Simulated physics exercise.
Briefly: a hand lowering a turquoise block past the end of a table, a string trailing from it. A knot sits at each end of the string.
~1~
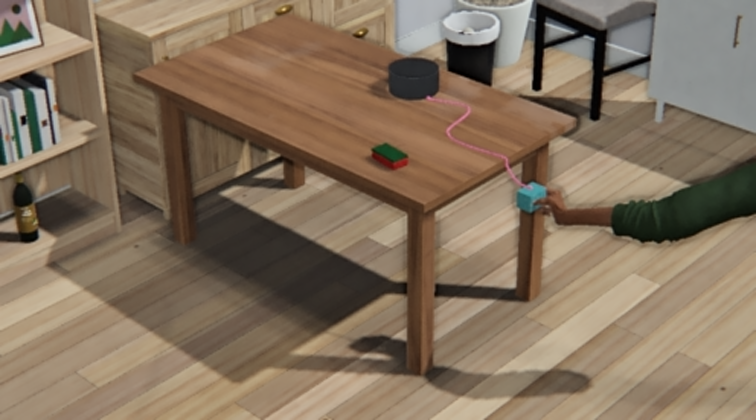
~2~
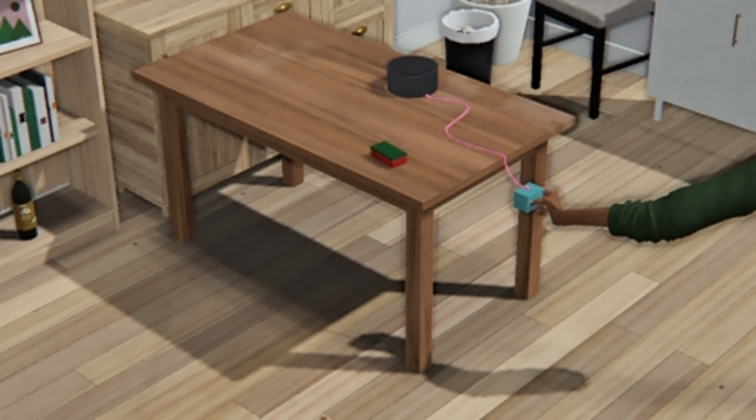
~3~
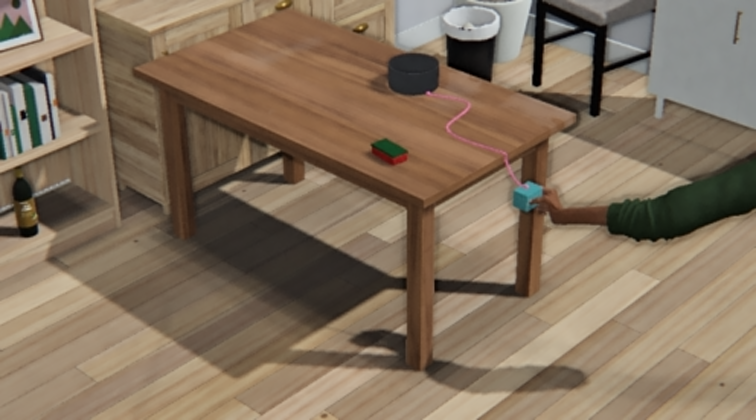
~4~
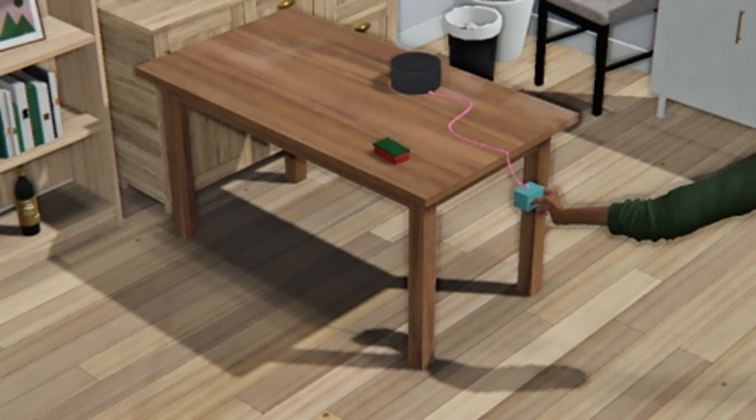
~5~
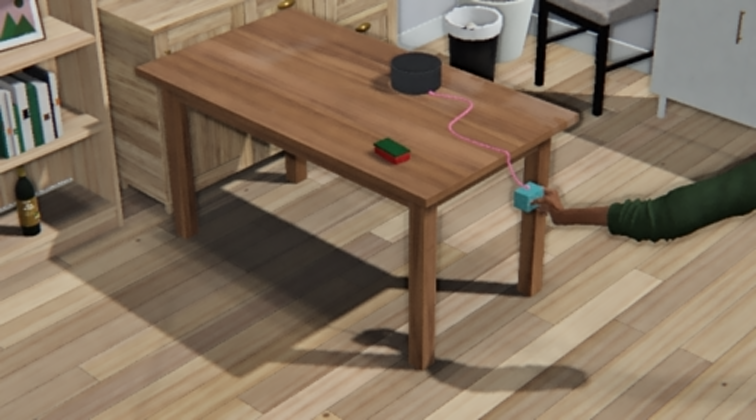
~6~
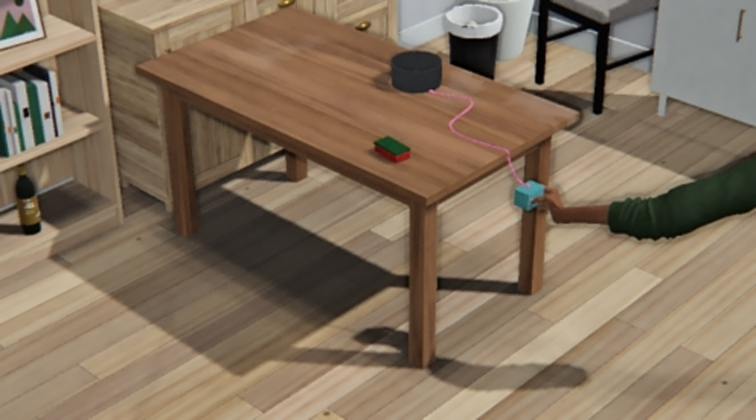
At a wooden table, a hand holding a turquoise block beside the edge, pink string running to a dark pot, nothing noticeably moving.
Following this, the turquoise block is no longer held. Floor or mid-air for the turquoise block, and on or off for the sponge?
Well, the turquoise block stays aloft; as for the sponge, it holds its position.
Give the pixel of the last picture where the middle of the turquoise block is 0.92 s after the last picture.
At that time it is around pixel (551, 221).
Then, 0.92 s after the last picture, block below the edge near (551, 221); pot unmoved; sponge unmoved.
Then, 1.92 s after the last picture, block below the edge near (541, 216); pot unmoved; sponge unmoved.
At rest, block below the edge near (496, 217); pot unmoved; sponge unmoved. The turquoise block ends up dangling and the sponge keeps its place.
